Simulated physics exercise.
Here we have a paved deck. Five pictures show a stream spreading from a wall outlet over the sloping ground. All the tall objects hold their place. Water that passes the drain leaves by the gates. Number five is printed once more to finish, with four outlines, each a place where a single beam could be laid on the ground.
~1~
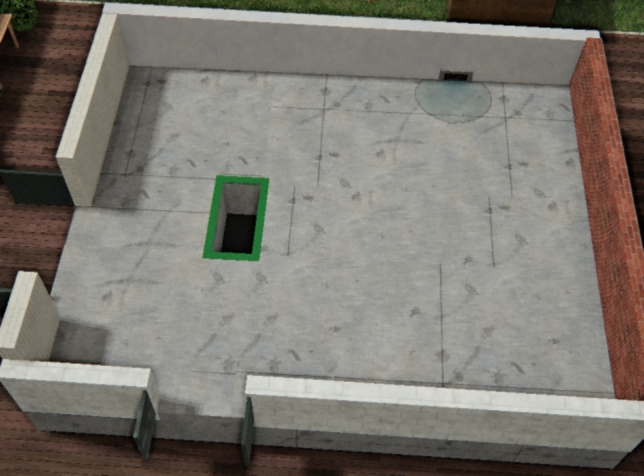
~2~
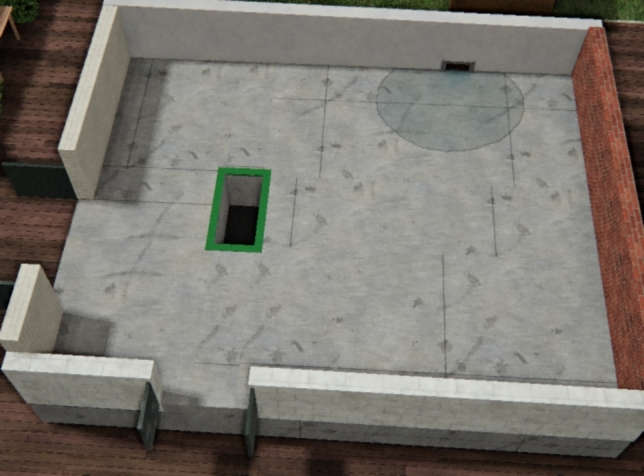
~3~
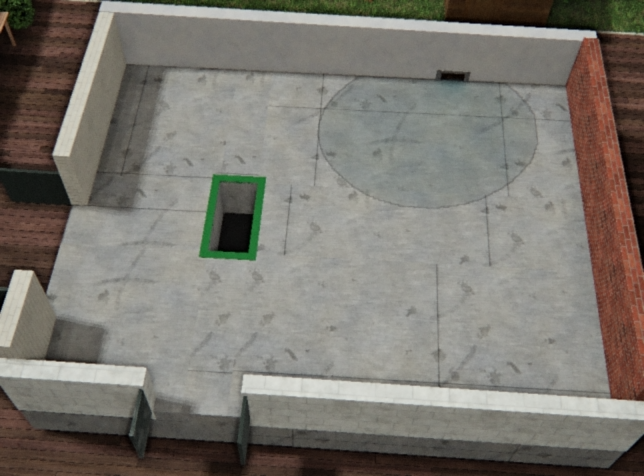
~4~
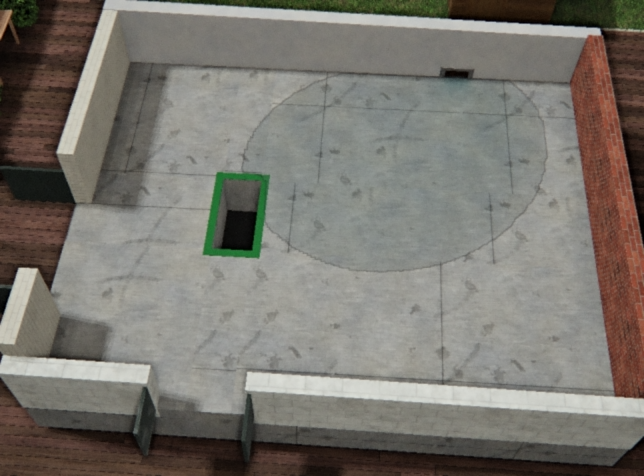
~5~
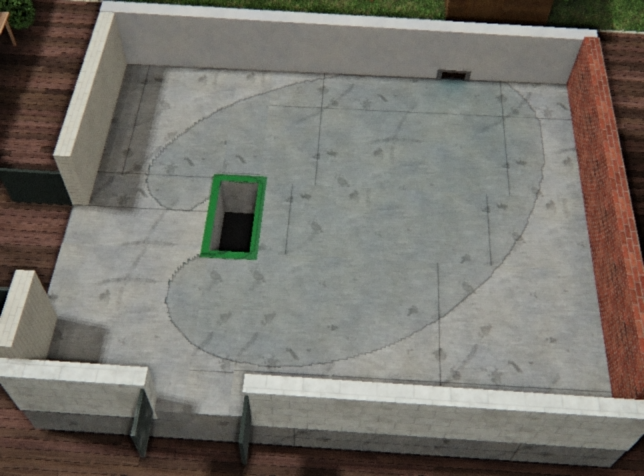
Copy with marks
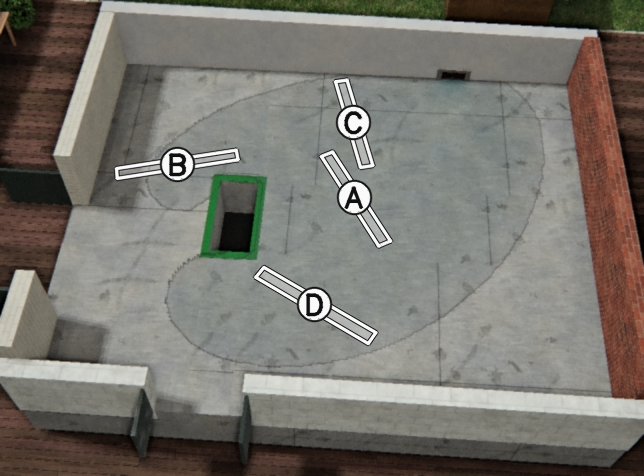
Water spreads from a wall opening across the grey deck and surrounds most of a green-rimmed gully.
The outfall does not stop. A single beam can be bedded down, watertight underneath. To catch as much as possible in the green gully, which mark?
Choose D.
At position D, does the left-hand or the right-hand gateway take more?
More leaves on the left.
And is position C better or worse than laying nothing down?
Position C is worse.
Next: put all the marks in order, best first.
Best to worst: D, B, C, A.
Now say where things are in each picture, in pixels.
The first picture shows outfall at (456, 76); green gully at (237, 217); open gate at (76, 259); open gate at (206, 399); front seen at (433, 112), 2 % of the ground wet; green gully still dry.
The second picture shows front seen at (432, 144), 7 % of the ground wet; green gully still dry.
The third picture shows front seen at (369, 189), 16 % of the ground wet; green gully still dry.
The fourth picture shows front seen at (282, 231), 31 % of the ground wet; green gully still dry.
The fifth picture shows front seen at (199, 333), 46 % of the ground wet; green gully taking water.
On the marked copy, A from (326, 154) to (384, 243); B from (116, 173) to (237, 154); C from (341, 80) to (366, 166); D from (259, 272) to (372, 338).
With A, about 9 % of the stream goes into the green gully, about 90 % out by the gates.
With B, about 37 % of the stream goes into the green gully, about 63 % out by the gates.
With C, about 15 % of the stream goes into the green gully, about 84 % out by the gates.
With D, about 59 % of the stream goes into the green gully, about 40 % out by the gates.
